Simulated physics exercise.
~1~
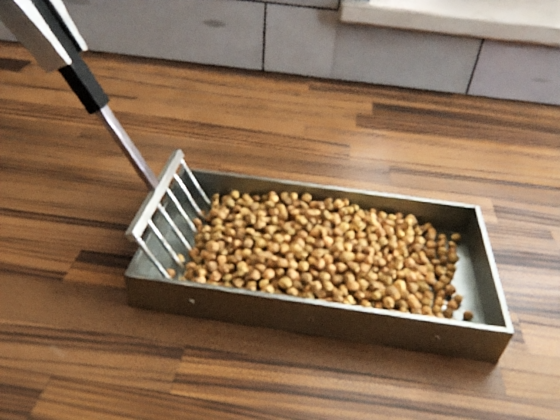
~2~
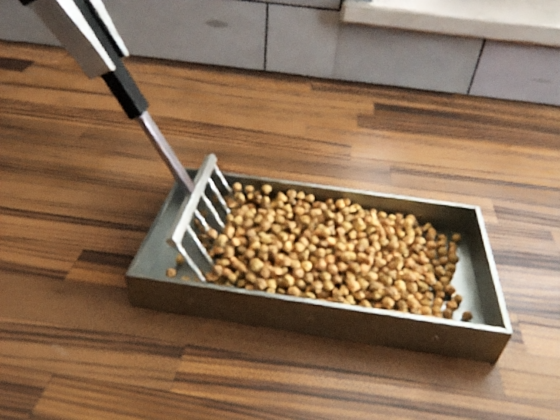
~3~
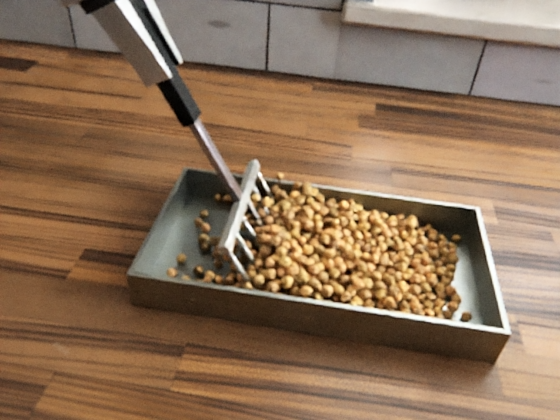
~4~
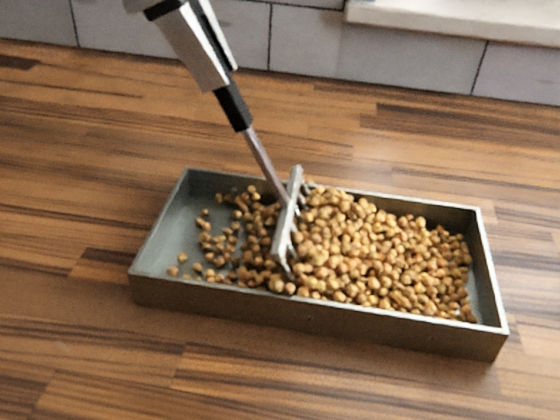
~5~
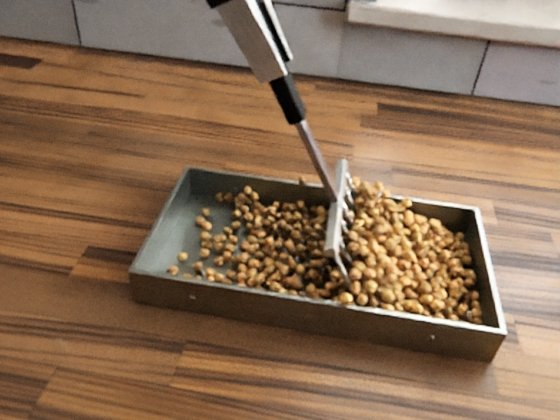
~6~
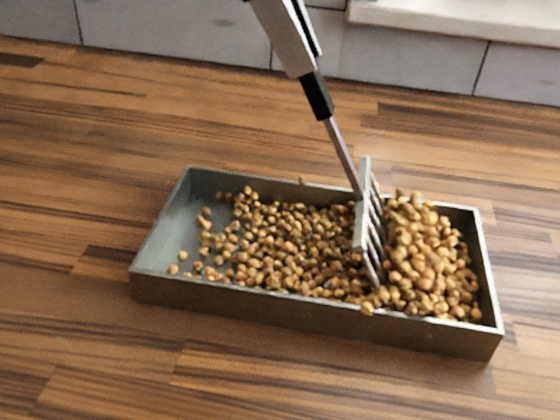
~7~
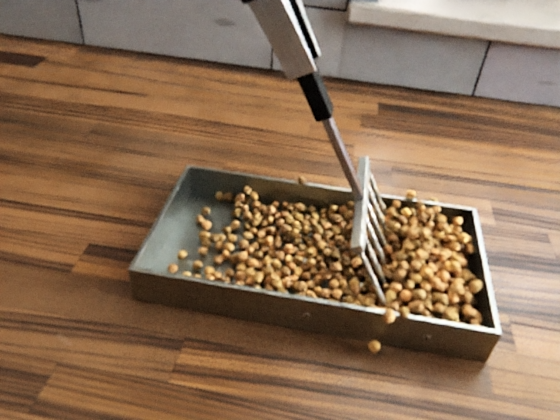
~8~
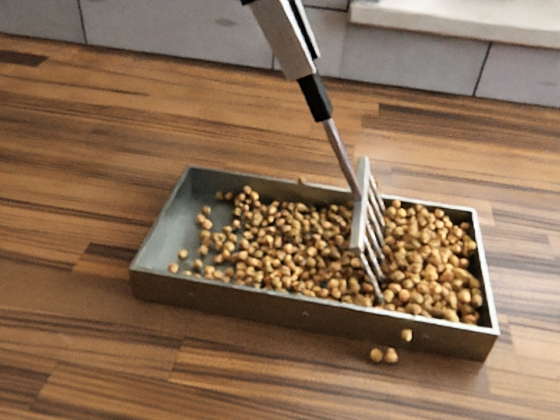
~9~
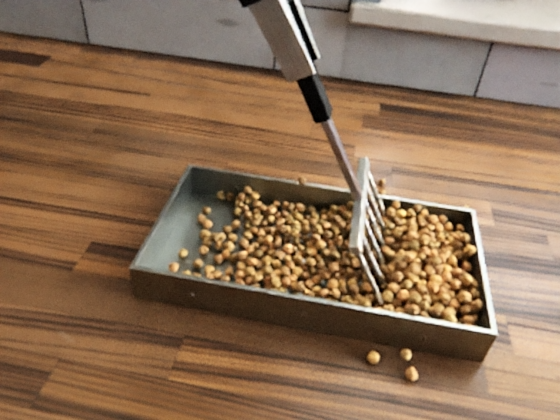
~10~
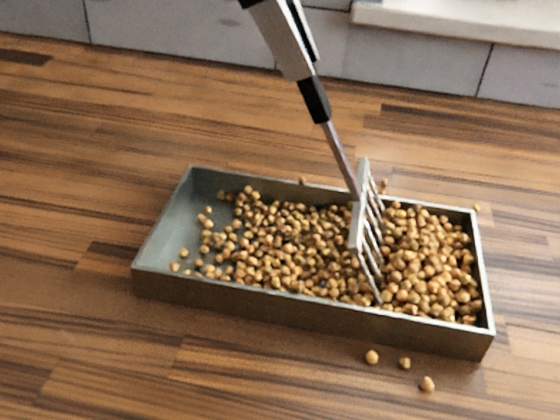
A shallow grey metal tin full of tan dried chickpeas sits on a striped brown wooden table top, seen from above at an angle, with pale tiles behind. At its left end, a black and silver gripper reaches down from the upper left, holding a metal rake. The rake sweeps right through the chickpeas, piling them ahead of it and leaving a thinner scatter behind. It stops short of the right end, and a few chickpeas spill over the near wall. At the end three lie on the table in front, while the rake stays in the tin.
